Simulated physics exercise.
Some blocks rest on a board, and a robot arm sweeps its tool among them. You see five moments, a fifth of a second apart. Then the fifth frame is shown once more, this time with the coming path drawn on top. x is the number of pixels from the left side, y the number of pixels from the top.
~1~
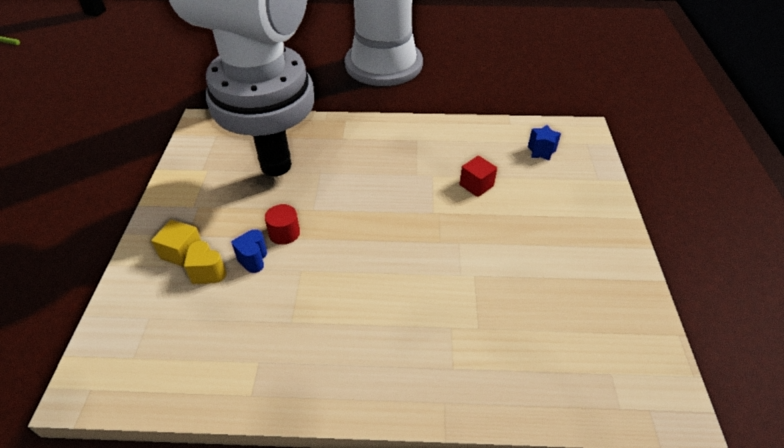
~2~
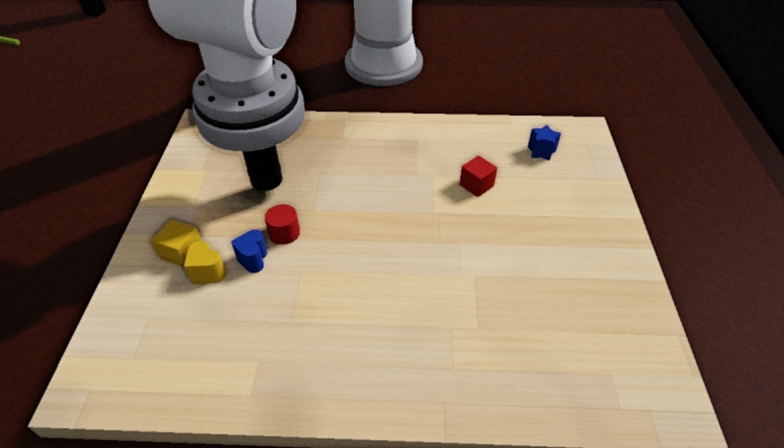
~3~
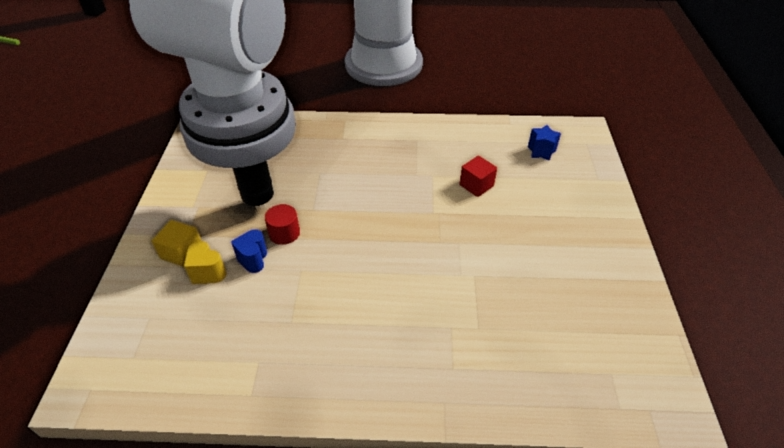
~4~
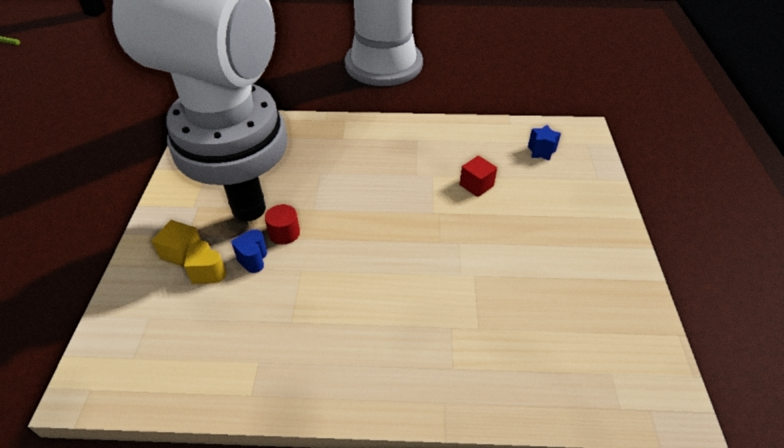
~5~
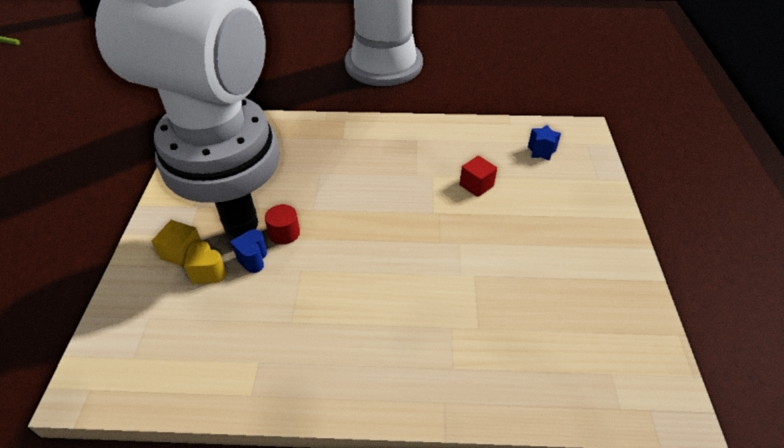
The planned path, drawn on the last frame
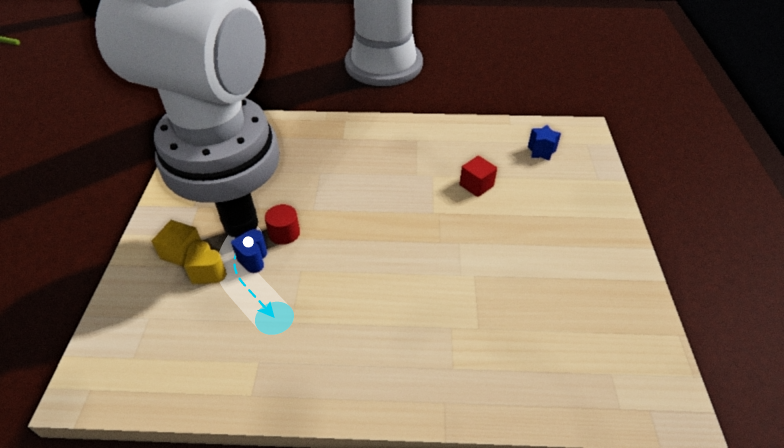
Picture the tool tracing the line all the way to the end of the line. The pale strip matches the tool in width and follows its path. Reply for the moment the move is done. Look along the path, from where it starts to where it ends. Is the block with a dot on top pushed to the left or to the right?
Facing from start to end, it will go to the left.
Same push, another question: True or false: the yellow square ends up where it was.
The claim holds.
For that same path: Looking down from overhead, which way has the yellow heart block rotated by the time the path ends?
It goes clockwise.
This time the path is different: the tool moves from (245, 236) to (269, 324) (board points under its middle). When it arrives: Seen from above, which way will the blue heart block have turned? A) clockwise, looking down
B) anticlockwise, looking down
My pick is A.
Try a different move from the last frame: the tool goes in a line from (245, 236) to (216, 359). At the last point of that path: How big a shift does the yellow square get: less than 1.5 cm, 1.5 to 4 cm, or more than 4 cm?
Shift of under 1.5 cm.
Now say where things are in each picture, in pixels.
Tool tip (276, 167); block tops, yellow square (174, 234); yellow heart block (201, 255); blue heart block (248, 242); red circle (281, 215), in the first frame.
Tool (267, 181); blocks unchanged, in the second frame.
Tool (258, 196); blocks unchanged, in the third frame.
Tool (249, 211); blocks unchanged, in the fourth frame.
Tool (241, 226); yellow square (174, 234); yellow heart block (201, 255); blue heart block (248, 242); red circle (281, 215), in the fifth frame.
Path on the board, from (245, 236) over (235, 266) and (251, 292) to (275, 318); the dot is on the blue heart block.
What follows on the original path. One third of the way, tool (231, 256); yellow heart block (198, 259), turned 20° clockwise; blue heart block (252, 262), turned 30° anticlockwise.
Two thirds of the way, tool (248, 282); yellow heart block (197, 261), turned 30° clockwise; blue heart block (275, 285), turned 40° anticlockwise.
At the end, tool (272, 308); yellow square in place; yellow heart block (197, 261), turned 30° clockwise; blue heart block (303, 305), turned 50° anticlockwise; red circle in place.
